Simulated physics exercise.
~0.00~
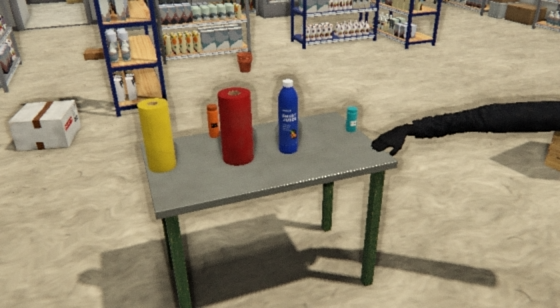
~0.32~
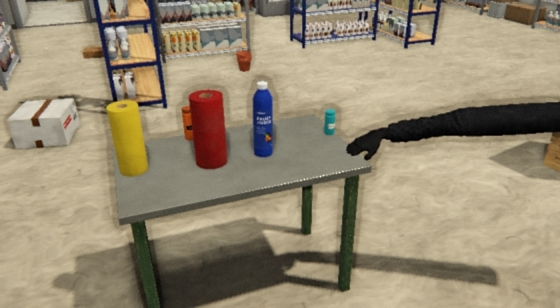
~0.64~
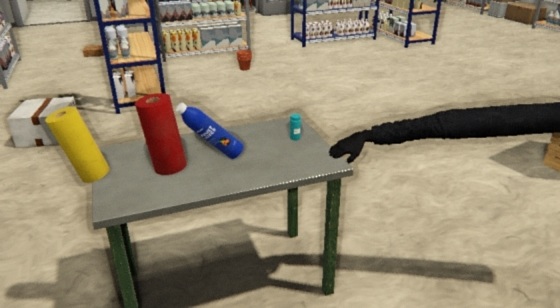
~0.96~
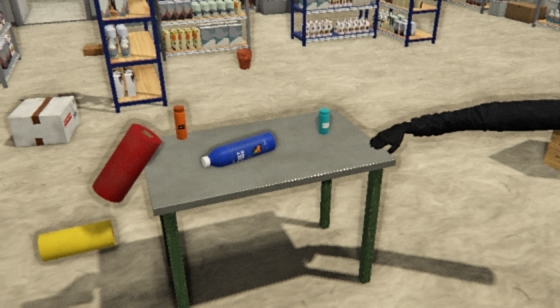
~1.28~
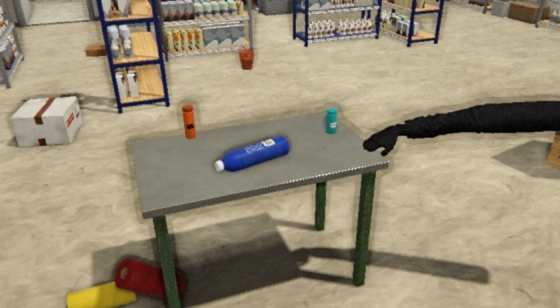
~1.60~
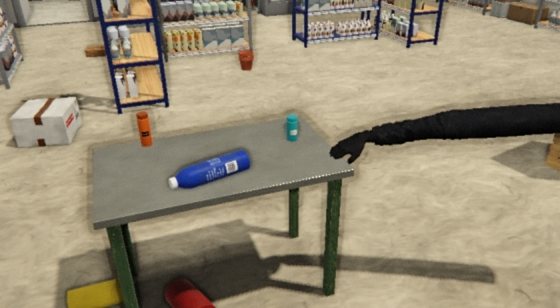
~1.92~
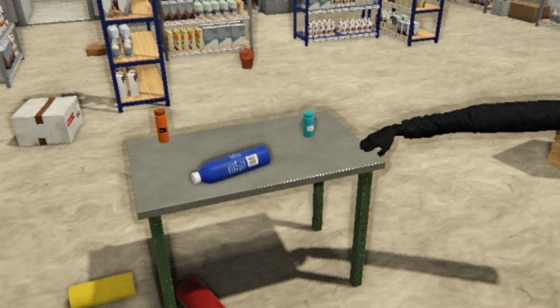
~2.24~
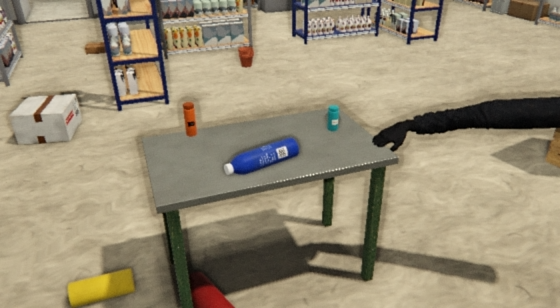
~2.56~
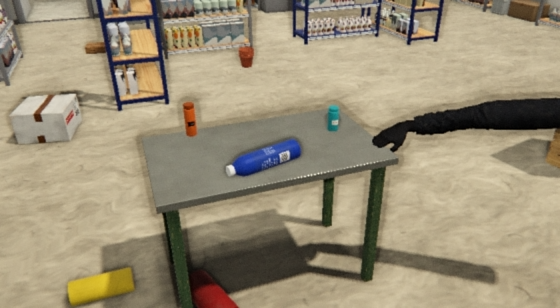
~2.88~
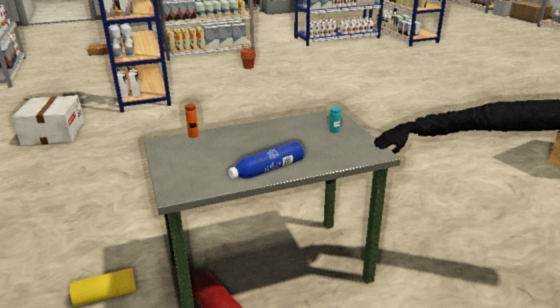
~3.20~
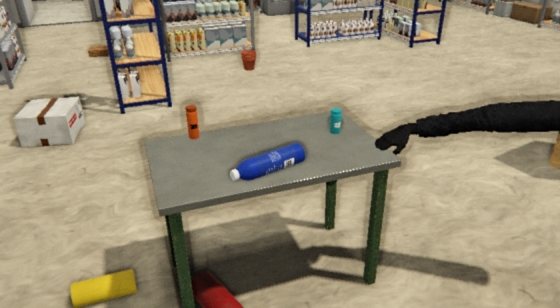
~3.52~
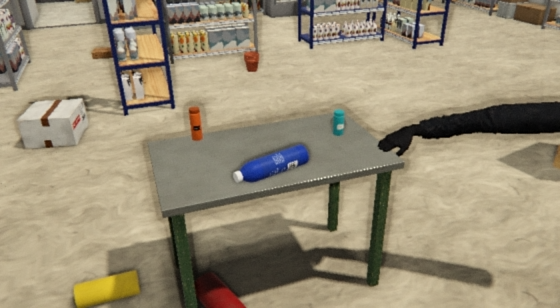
In a warehouse, a table jerking left and right beside a black-gloved arm, red and yellow rolls falling off, blue bottle toppling.
